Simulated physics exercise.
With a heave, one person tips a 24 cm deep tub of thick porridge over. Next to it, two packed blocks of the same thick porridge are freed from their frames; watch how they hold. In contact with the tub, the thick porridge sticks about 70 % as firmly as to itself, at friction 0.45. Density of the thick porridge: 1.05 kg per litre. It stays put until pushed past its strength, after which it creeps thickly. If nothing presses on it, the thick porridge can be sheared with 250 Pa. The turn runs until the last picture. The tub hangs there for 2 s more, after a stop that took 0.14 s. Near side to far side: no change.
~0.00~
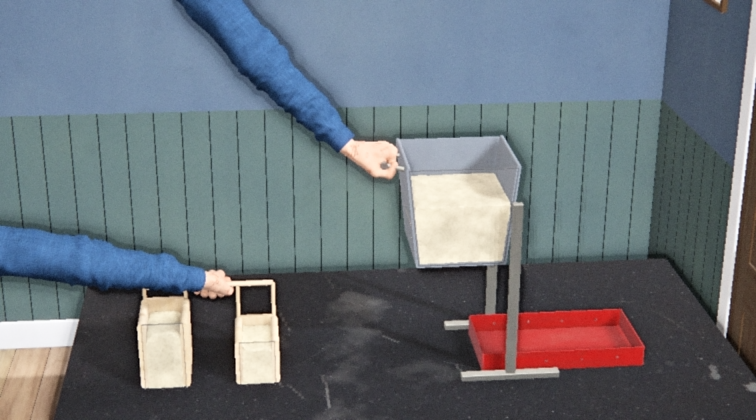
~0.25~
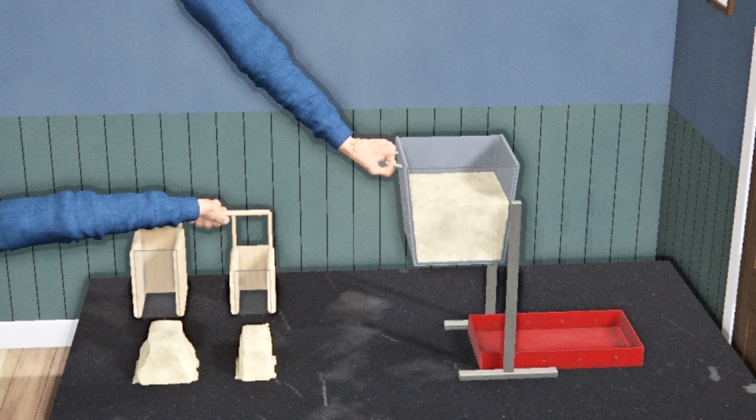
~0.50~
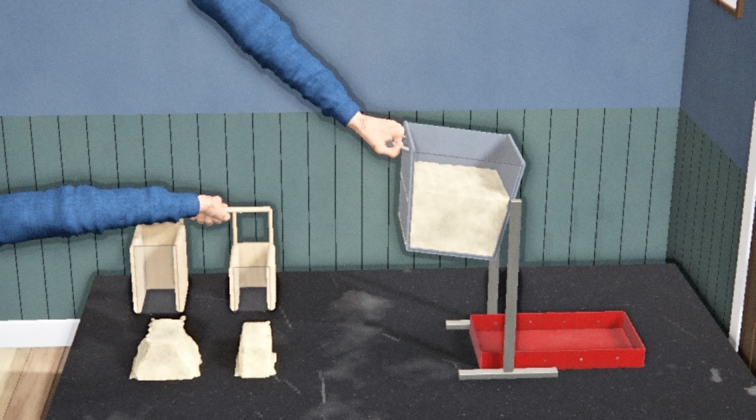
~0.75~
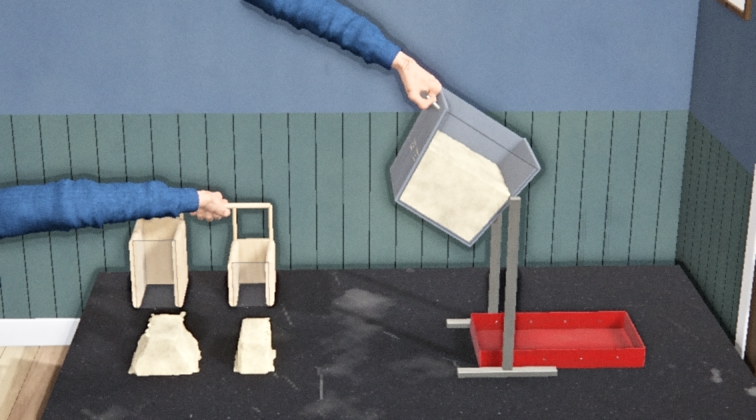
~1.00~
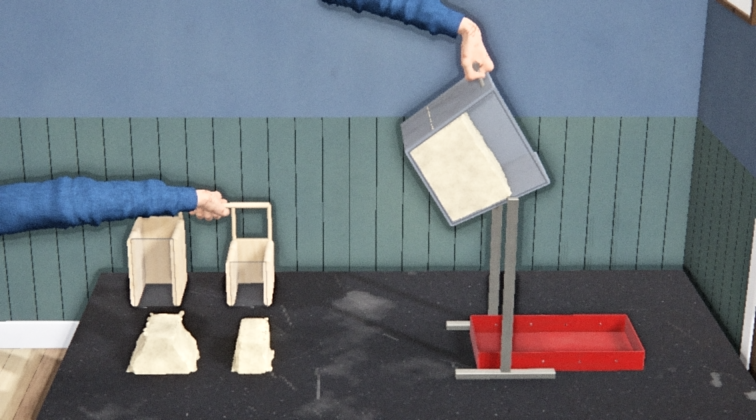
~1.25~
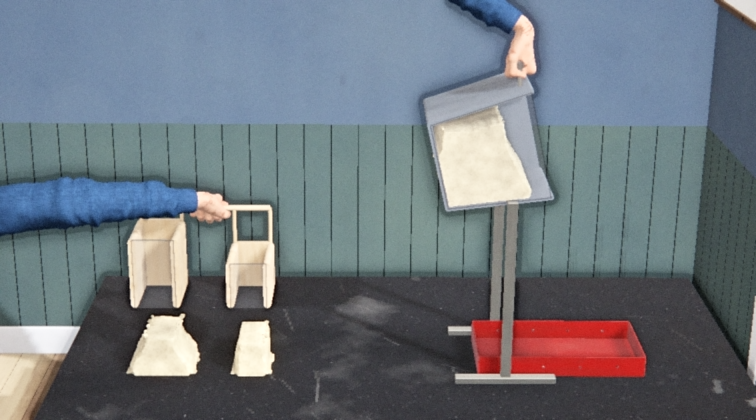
A hand at left lifts two joined wooden moulds off two pale, thick blocks, which sag slightly, the left one slumping more and spreading at its base. Then another hand raises the left side of a grey tub on a stand, tilting it steeply rightward above a red tray, the pale mass still inside.
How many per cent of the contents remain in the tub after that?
90 %.
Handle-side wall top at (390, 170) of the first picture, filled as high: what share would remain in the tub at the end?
I'd say around 65 percent would remain in the tub at the end.
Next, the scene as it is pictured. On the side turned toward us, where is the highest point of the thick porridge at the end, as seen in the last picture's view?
Highest point: Approx. (475, 146).
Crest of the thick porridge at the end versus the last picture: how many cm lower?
The top ends up some 5 cm below its level in the last picture.
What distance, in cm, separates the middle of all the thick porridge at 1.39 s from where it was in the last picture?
The distance comes to some 3 cm.
After 1.39 s, the tub is at 77 degrees and holds 100 %.
After 1.56 s, the tub is at 77 degrees and holds 96 %.
After 1.73 s, the tub is at 77 degrees and holds 94 %.
After 1.90 s, the tub is at 77 degrees and holds 92 %.
After 3.25 s, at the end, the tub is at 77 degrees and holds 90 %.
